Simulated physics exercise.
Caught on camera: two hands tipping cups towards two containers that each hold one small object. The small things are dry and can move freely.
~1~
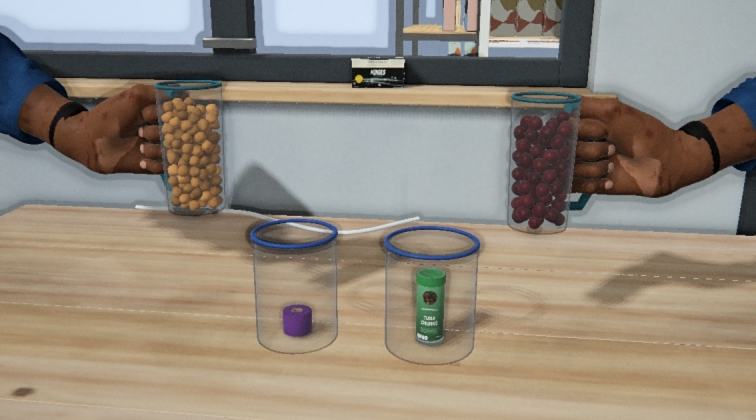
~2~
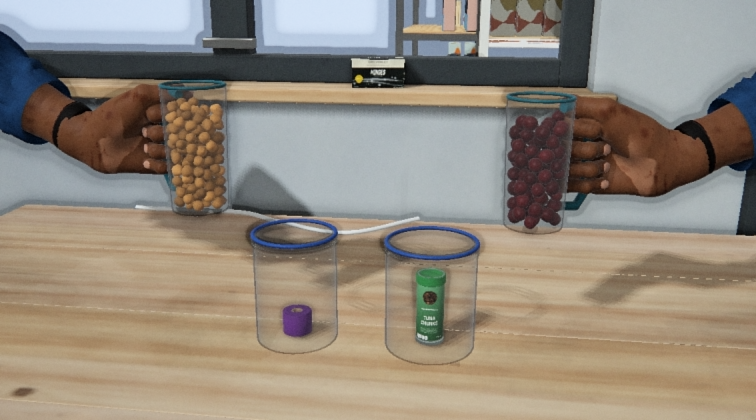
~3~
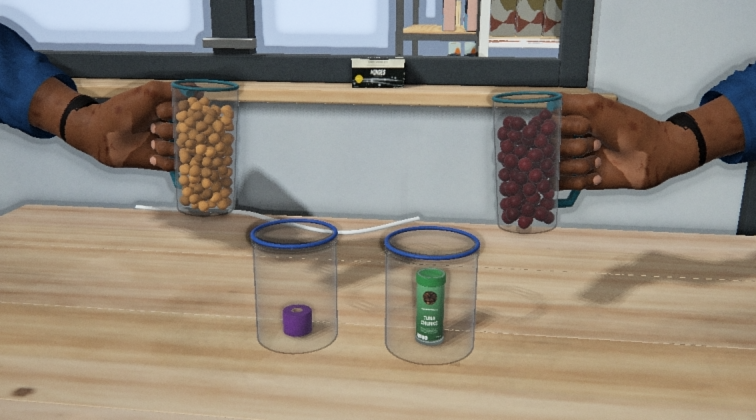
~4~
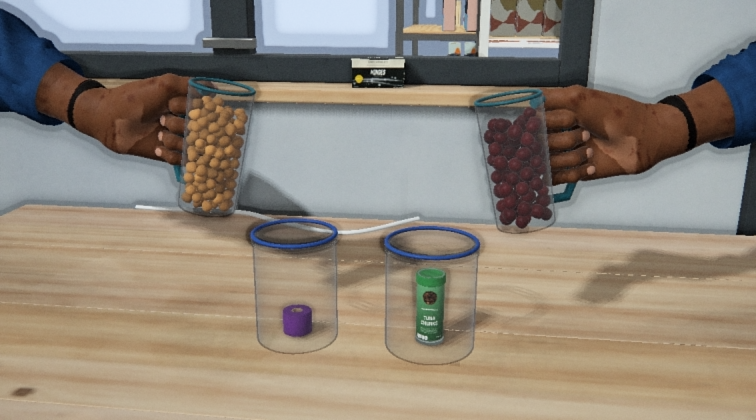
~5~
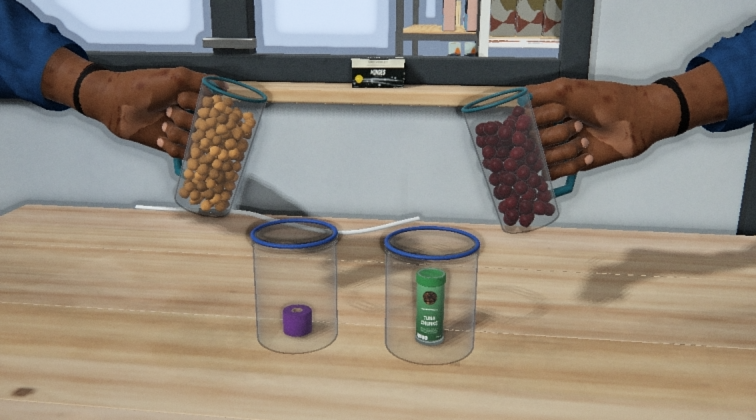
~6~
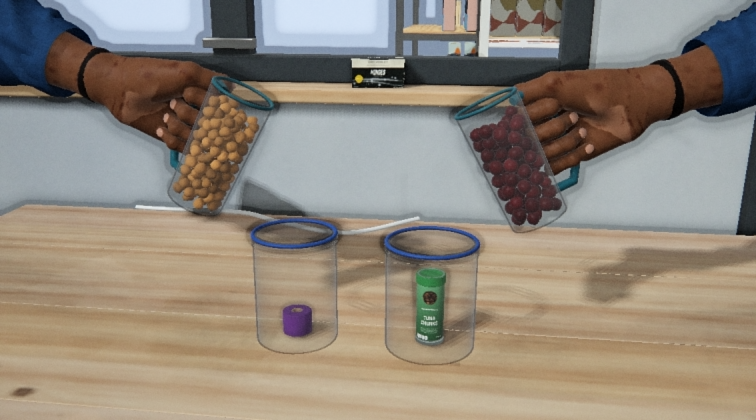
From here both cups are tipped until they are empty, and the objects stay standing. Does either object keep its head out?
Left side fully covered; right side top exposed.
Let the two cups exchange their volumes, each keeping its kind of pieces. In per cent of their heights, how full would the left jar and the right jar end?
Left fill 50 percent; right fill 50 percent.
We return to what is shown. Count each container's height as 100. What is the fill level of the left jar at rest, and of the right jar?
Left near 50, right 45.
Then, 0.49 s after the last picture, left jar empty, all of its cupful still in the cup; right jar empty, all of its cupful still in the cup.
Then, 1.02 s after the last picture, left jar nearly empty, nearly all of its cupful still in the cup; right jar nearly empty, nearly all of its cupful still in the cup.
Then, 1.64 s after the last picture, left jar a third full, none of its cupful still in the cup; right jar a third full, none of its cupful still in the cup.
At rest, left jar half full (surface near (296, 284)), nothing beside it; right jar half full (surface near (431, 297)), nothing beside it; the left thing is covered; the right thing is still showing.
